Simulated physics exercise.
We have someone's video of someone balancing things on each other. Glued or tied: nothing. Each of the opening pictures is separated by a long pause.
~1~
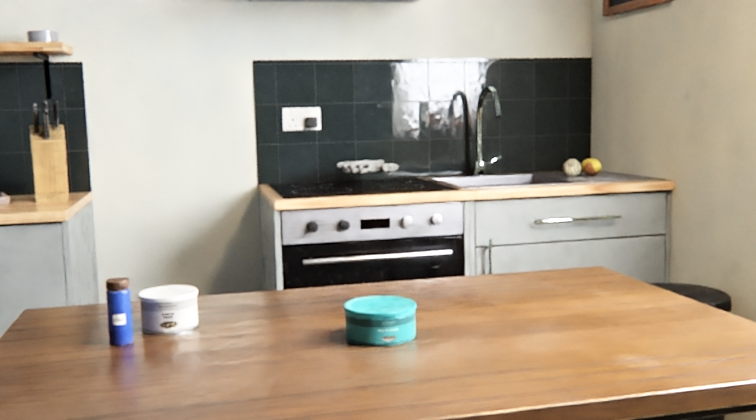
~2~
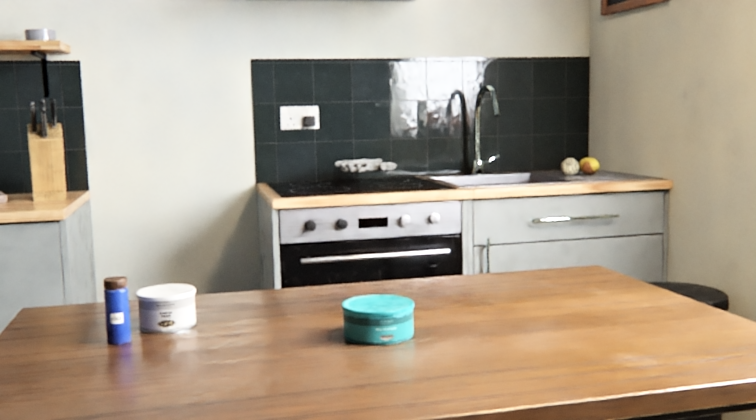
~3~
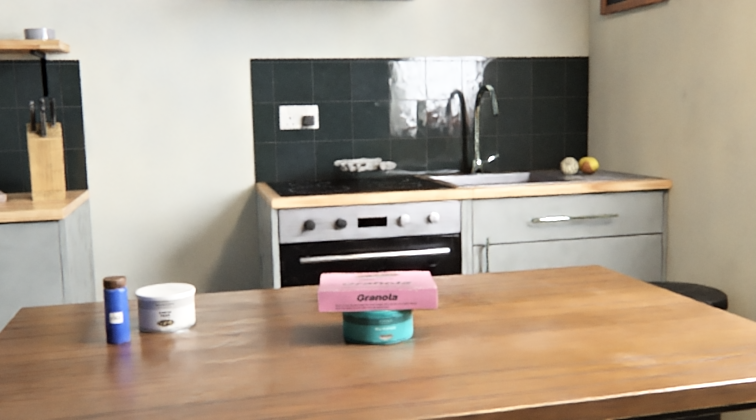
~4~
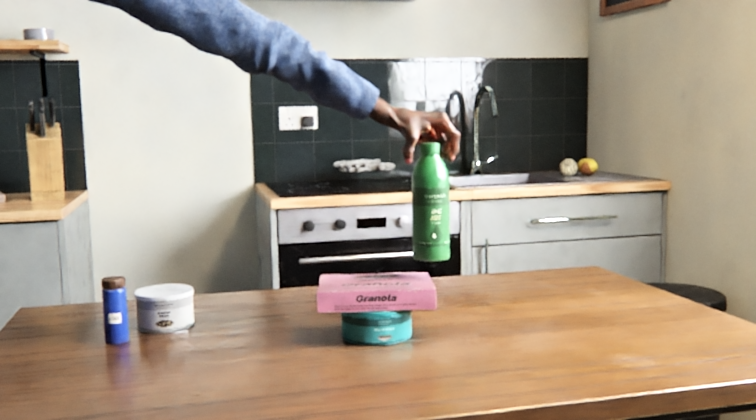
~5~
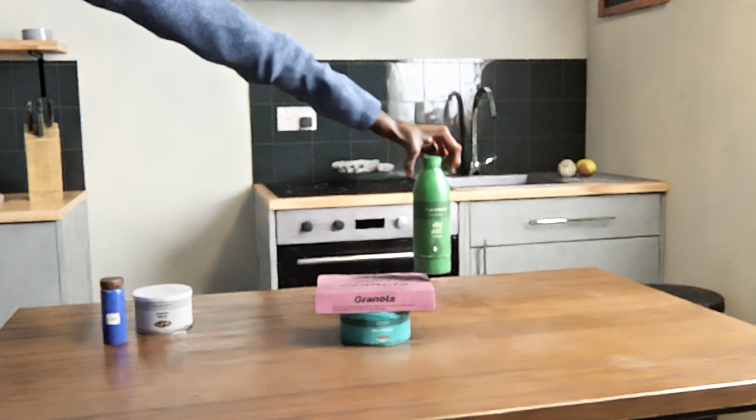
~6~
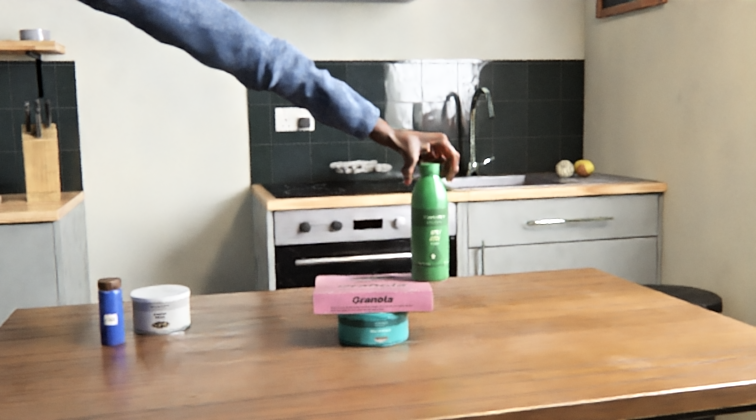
A pink packet appears on the turquoise tub, then a hand lowers a green bottle behind it.
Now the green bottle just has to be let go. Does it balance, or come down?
I'd say it fails.
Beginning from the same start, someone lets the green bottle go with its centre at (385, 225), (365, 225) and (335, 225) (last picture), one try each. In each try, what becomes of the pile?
Attempt one, the pile survives; attempt two, it survives; attempt three, it survives.
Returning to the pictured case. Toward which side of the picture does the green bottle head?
Pretty clearly in the rightward direction.
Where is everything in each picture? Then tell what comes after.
In the first frame, the last thing is not in view yet.
In the second frame, the last thing is not in view yet; turquoise tub (378, 319).
In the third frame, the last thing is not in view yet; pink packet (377, 291).
In the fourth frame, on its way; green bottle (430, 201); turquoise tub (376, 319).
In the fifth frame, on its way; green bottle (432, 214); pink packet (374, 292).
In the sixth frame, in place under the hand; green bottle (430, 222); turquoise tub (373, 321).
Then, 0.40 s later than the last frame, green bottle now fallen; pink packet tilted by 28°.
Then, 0.50 s later than the last frame, pink packet tilted by 47°.
Then, 0.60 s later than the last frame, as before.
When it is over, fallen, green bottle; the other 4 as before. End places, in pixels of the last picture, green bottle near (501, 304). The pile loses its balance.
